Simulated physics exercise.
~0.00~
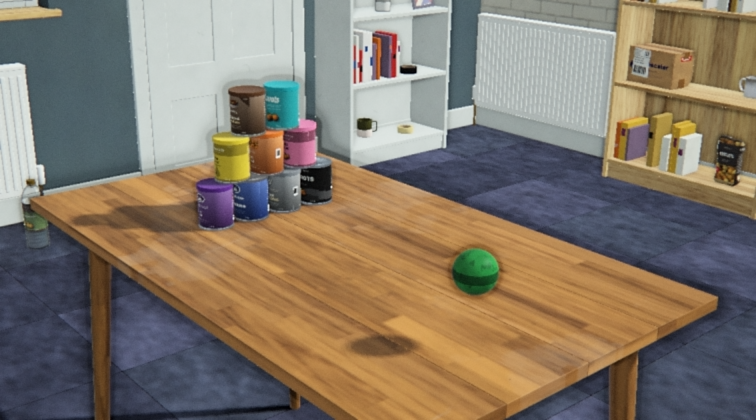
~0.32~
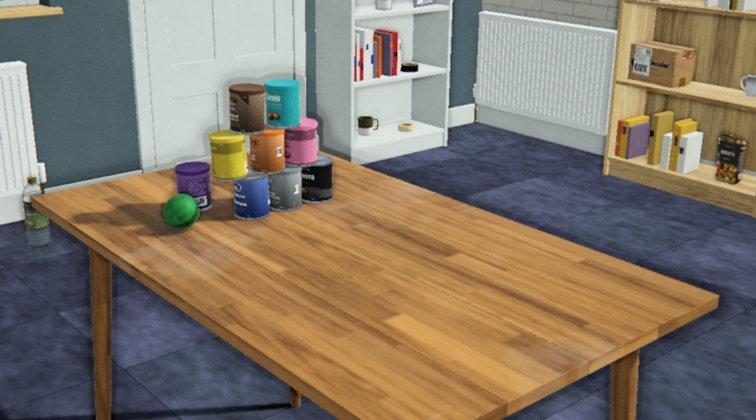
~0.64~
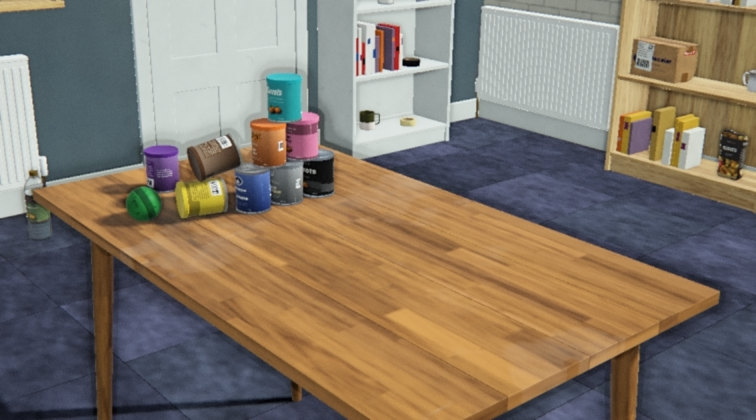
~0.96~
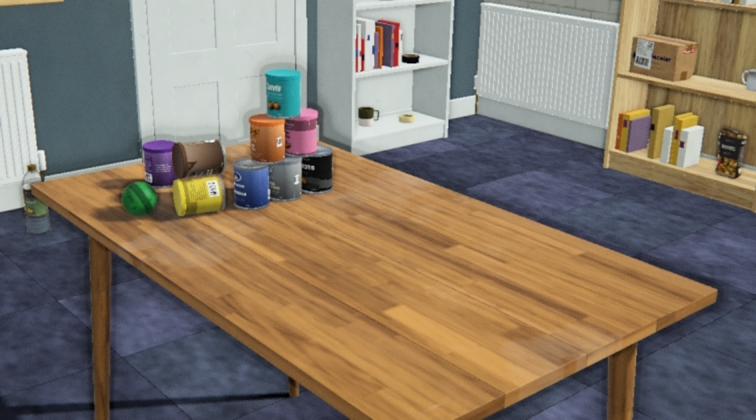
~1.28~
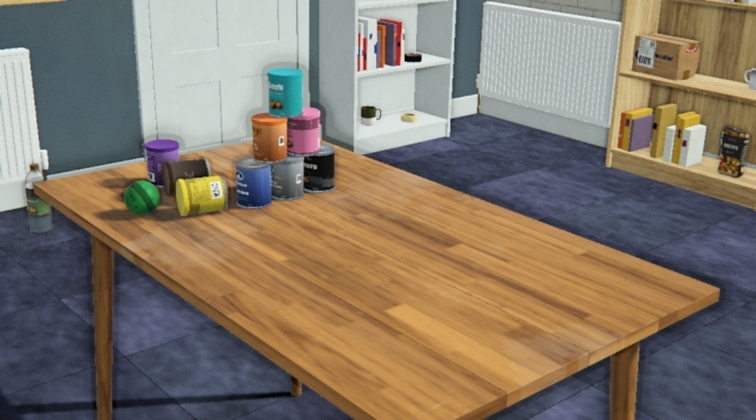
In a room with white shelves and a radiator, nine colourful tins stand stacked in a pile near the far end of a wooden table. A green ball flies in from the right above the tabletop and strikes the purple tin at the pile's lower left corner. The purple tin slides away to the left, still upright, and the yellow tin above it tips and drops onto its side. The brown tin topples down after it, settling lower behind the yellow one. The ball rests beside them, while the other six tins remain stacked.
